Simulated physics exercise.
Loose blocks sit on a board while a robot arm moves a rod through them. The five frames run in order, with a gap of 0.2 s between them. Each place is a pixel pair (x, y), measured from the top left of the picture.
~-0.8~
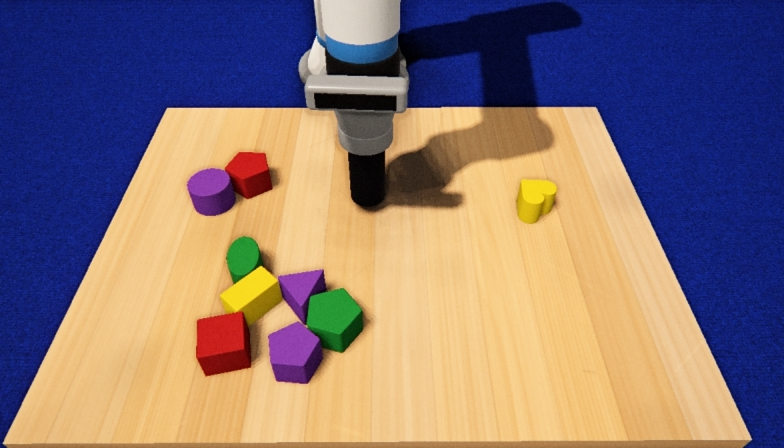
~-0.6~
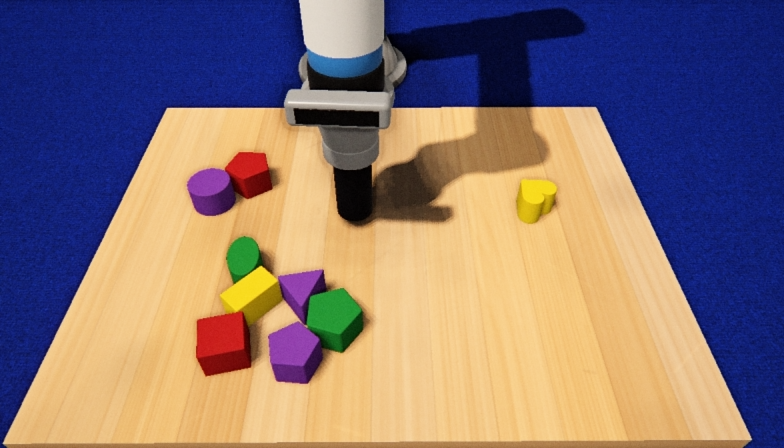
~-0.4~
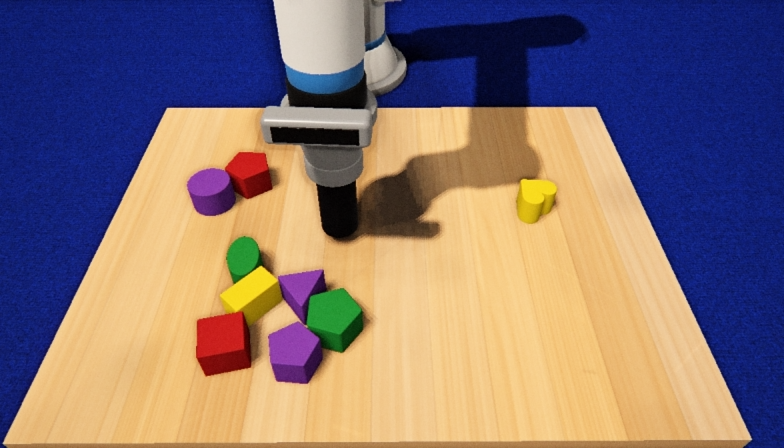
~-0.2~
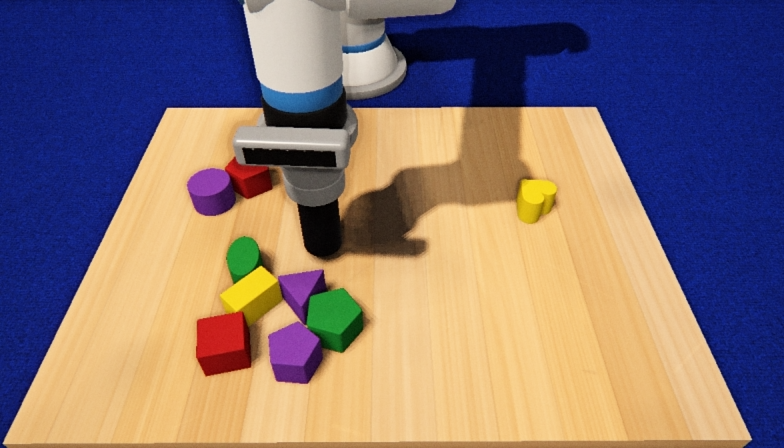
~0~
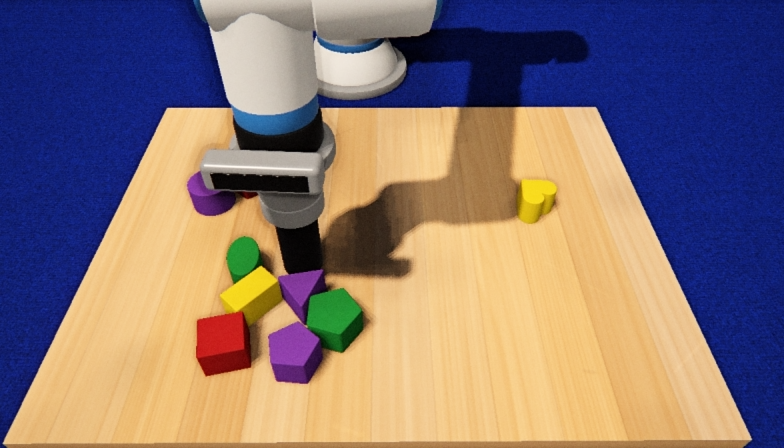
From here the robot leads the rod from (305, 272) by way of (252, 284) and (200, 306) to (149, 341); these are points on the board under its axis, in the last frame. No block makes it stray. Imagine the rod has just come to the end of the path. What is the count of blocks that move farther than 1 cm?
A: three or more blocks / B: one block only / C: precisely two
Letter A.
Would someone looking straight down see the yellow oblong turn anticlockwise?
Yes, I think so.
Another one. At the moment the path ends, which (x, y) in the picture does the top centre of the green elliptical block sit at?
I'd expect the centre of its top face to be at (192, 254).
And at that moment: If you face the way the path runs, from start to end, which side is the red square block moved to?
Out to the left.
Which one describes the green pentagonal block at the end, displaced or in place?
Once the path ends, it is where it was.
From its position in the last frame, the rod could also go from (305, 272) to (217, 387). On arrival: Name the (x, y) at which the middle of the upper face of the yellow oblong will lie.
My estimate: (200, 311).
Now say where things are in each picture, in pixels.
Lower end of the rod (368, 195), tops of blocks, red square block (220, 333), green elliptical block (243, 254), yellow oblong (249, 287), purple triangular piece (301, 283), green pentagonal block (333, 310), in the first picture.
Rod (355, 209), blocks as before, in the second picture.
Rod (340, 225), blocks as before, in the third picture.
Rod (323, 243), blocks as before, in the fourth picture.
Rod (304, 263), red square block (220, 333), green elliptical block (243, 254), yellow oblong (249, 287), purple triangular piece (301, 283), green pentagonal block (333, 310), in the fifth picture.
What follows on the original path. One third of the way, rod (249, 276); red square block (216, 344), turned 15° clockwise; green elliptical block (214, 254), turned 35° clockwise; yellow oblong (229, 301), turned 40° anticlockwise.
Two thirds of the way, rod (195, 298); red square block (210, 365), turned 20° anticlockwise; green elliptical block (192, 254), turned 75° clockwise; yellow oblong (193, 326), turned 75° anticlockwise.
At the end, rod (144, 333); red square block (212, 372), turned 30° anticlockwise; green elliptical block (192, 254), turned 75° clockwise; yellow oblong (183, 339), turned 90° anticlockwise; purple triangular piece not moved; green pentagonal block not moved.
